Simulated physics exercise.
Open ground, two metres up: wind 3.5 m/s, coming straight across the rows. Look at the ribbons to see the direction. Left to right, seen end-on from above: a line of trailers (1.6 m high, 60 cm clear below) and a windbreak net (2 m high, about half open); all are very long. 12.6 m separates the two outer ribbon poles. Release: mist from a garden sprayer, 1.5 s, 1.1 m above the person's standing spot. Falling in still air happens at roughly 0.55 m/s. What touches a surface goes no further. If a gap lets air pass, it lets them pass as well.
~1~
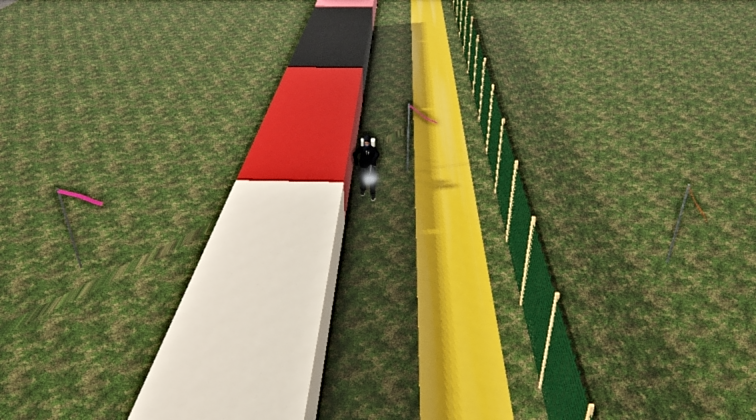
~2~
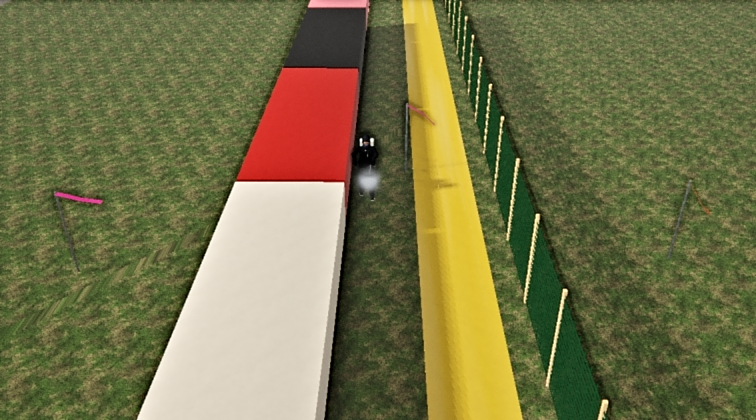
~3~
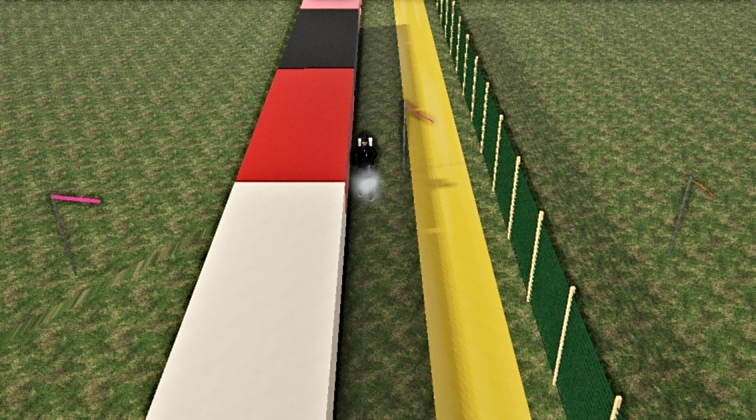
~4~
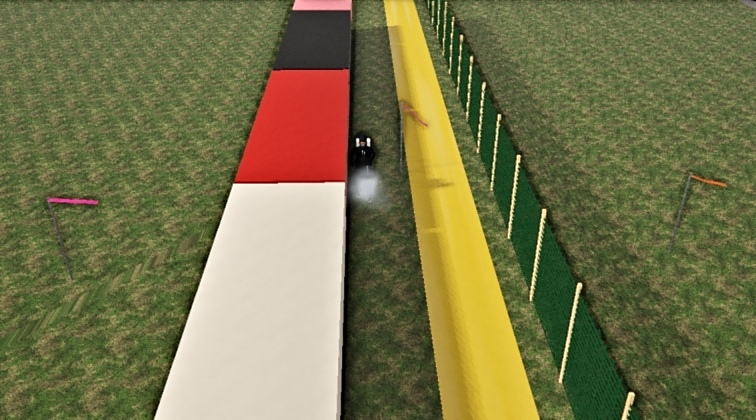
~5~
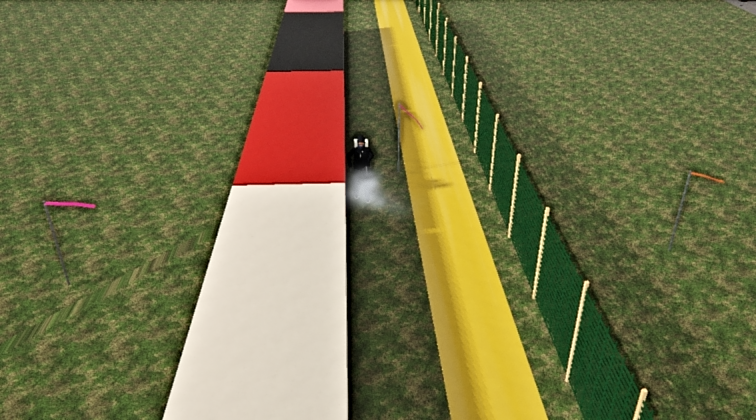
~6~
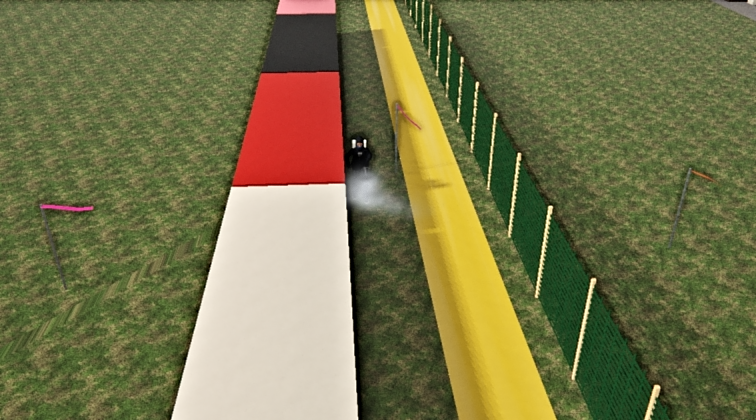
At the start, a small puff of pale mist hangs below a small dark device between a row of white, red, black and pink blocks and a long yellow strip, with a green net beyond. As the view shifts slightly, the mist spreads and drifts a little rightward, becoming a wider, wispy cloud.
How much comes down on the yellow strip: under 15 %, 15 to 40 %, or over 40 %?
More than 40 %.
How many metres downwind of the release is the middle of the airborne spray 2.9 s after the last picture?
I'd put it near 2.5 metres.
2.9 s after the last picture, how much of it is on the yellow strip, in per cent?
Share: Approx. 55 %.
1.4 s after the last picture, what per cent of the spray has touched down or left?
Around 25 in a hundred.
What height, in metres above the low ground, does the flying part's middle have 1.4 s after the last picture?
0.4 m.
Then, 1.4 s after the last picture, 20 % lies on the yellow strip; 25 % has touched down or left; the middle of what still flies is 0.5 m above the low ground, near (414, 202).
Then, 2.9 s after the last picture, 55 % lies on the yellow strip; 74 % has touched down or left; the middle of what still flies is 0.4 m above the low ground, near (471, 203).
Then, 6.9 s after the last picture, 62 % lies on the yellow strip; 97 % has touched down or left.
Then, 18.9 s after the last picture, 62 % lies on the yellow strip; 100 % has touched down or left.
Then, 43.9 s after the last picture, 62 % lies on the yellow strip; 100 % has touched down or left.
